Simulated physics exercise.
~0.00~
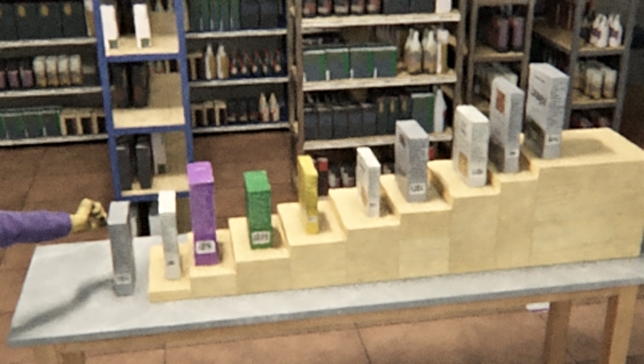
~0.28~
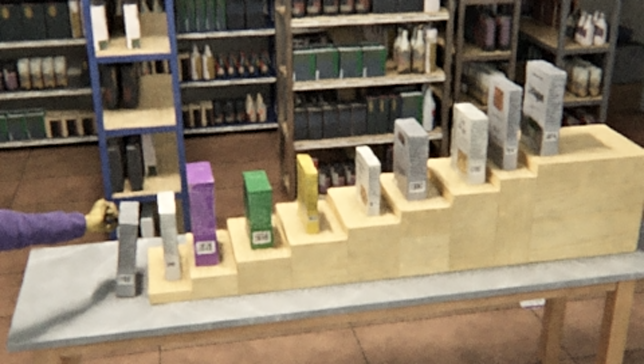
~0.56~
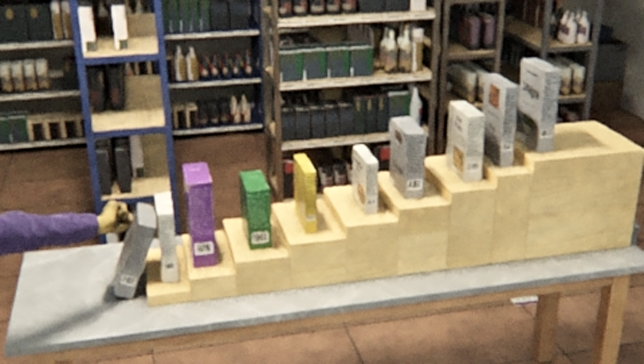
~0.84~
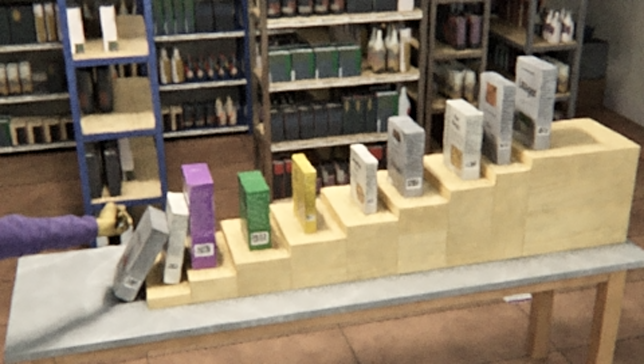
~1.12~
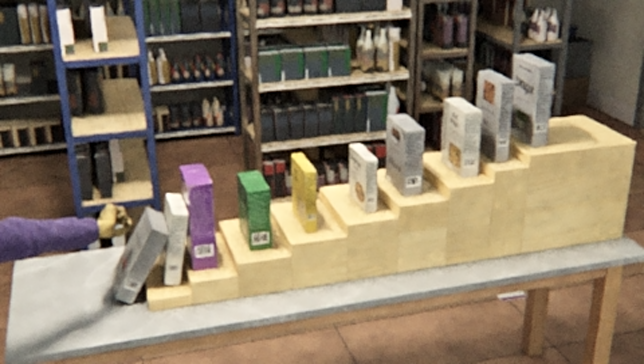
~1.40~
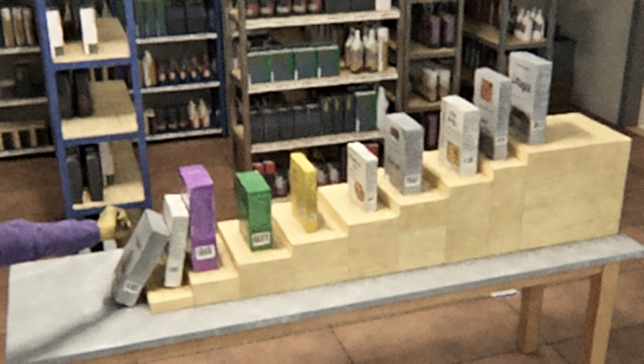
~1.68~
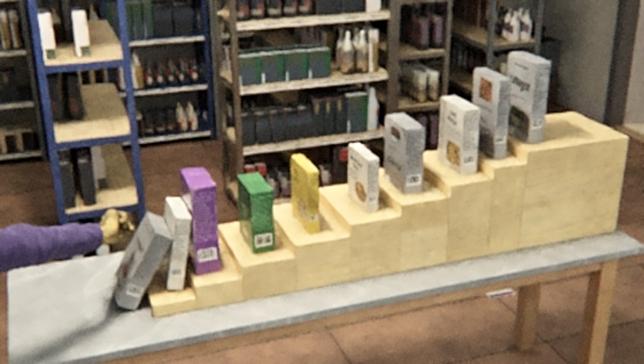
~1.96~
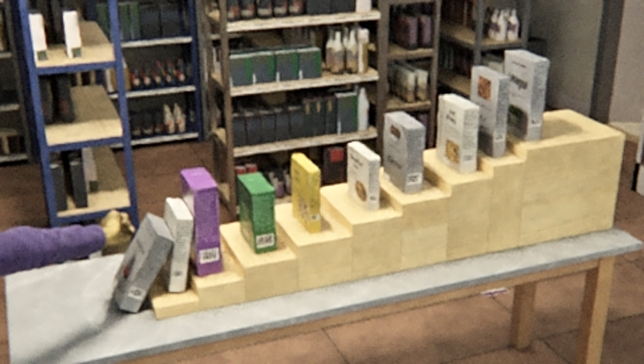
In the video, a purple-sleeved arm tips the first grey box rightward on a table beside low wooden steps lined with upright boxes. It leans against the neighbouring white box, which tilts slightly and stays leaning, while the purple, green, yellow and remaining boxes stay standing.
